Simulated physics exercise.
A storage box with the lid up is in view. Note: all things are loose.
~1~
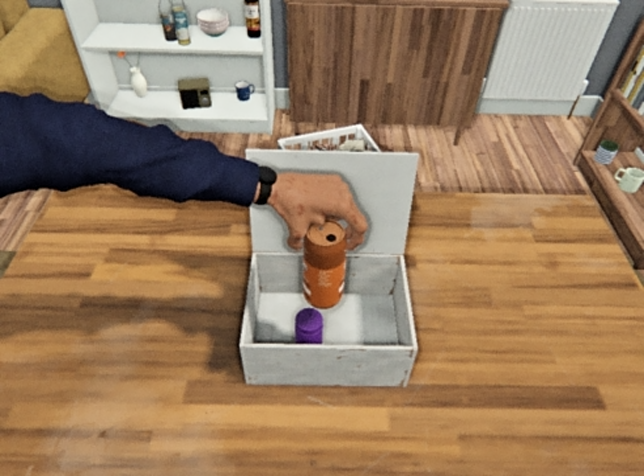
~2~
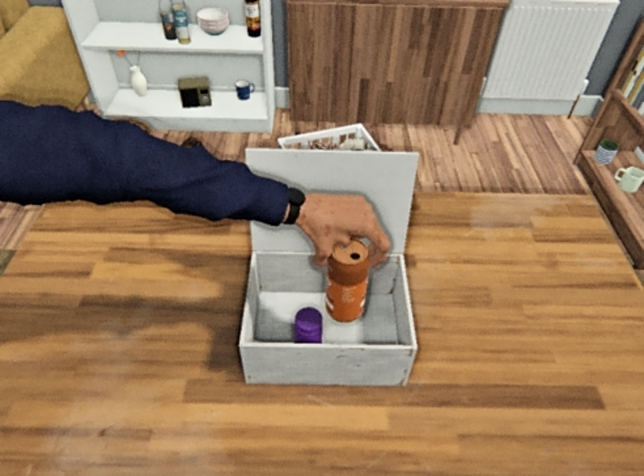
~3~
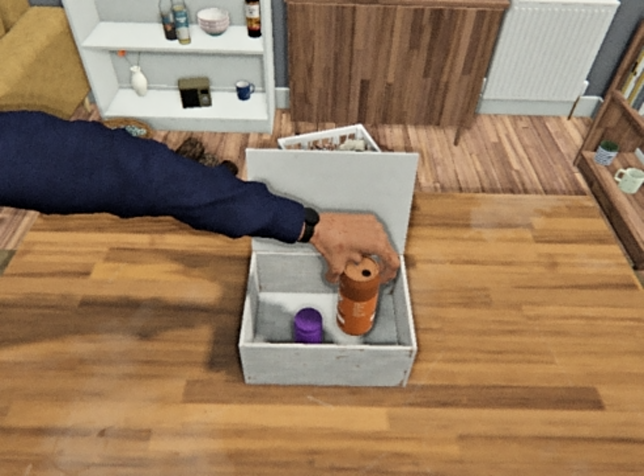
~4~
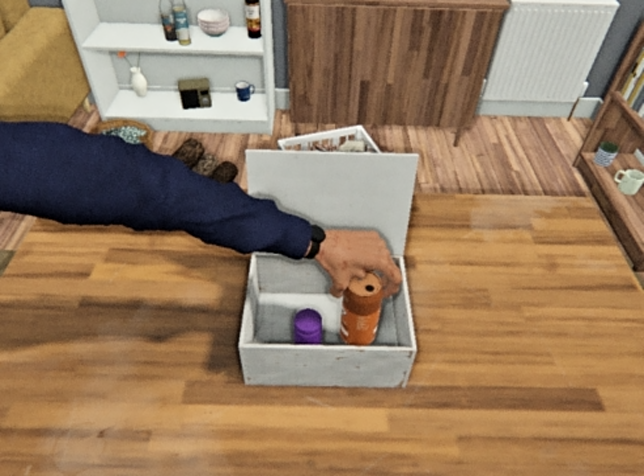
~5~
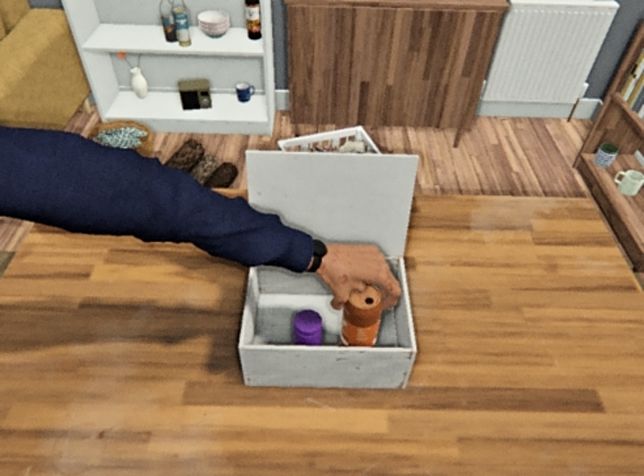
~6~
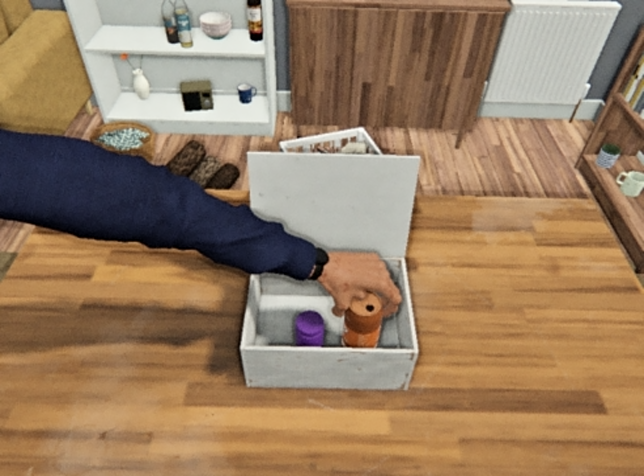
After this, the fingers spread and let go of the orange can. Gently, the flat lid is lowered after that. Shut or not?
The lid leaves a gap.
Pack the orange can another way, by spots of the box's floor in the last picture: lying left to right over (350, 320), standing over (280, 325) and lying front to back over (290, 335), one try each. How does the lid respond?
With the first placement it settles down; with the second it remains raised; with the third it settles down.
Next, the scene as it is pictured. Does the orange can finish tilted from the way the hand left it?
At the finish it holds its orientation.
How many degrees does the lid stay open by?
About 18° above the rim.
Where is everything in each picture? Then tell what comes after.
The first frame shows still above its spot; orange can (324, 267); purple shaker (309, 335).
The second frame shows still above its spot; orange can (347, 283); purple shaker (309, 334).
The third frame shows still above its spot; orange can (357, 298); purple shaker (308, 334).
The fourth frame shows still above its spot; orange can (360, 311); purple shaker (308, 335).
The fifth frame shows still above its spot; orange can (360, 322); purple shaker (308, 336).
The sixth frame shows put in, still held; orange can (361, 329); purple shaker (310, 337).
Then, 1.50 s on from there, lid 66° above the rim.
Then, 2.10 s on from there, lid 19° above the rim.
In the end, lid 19° above the rim; both unmoved. At the end, from the last picture's camera, orange can near (361, 329).
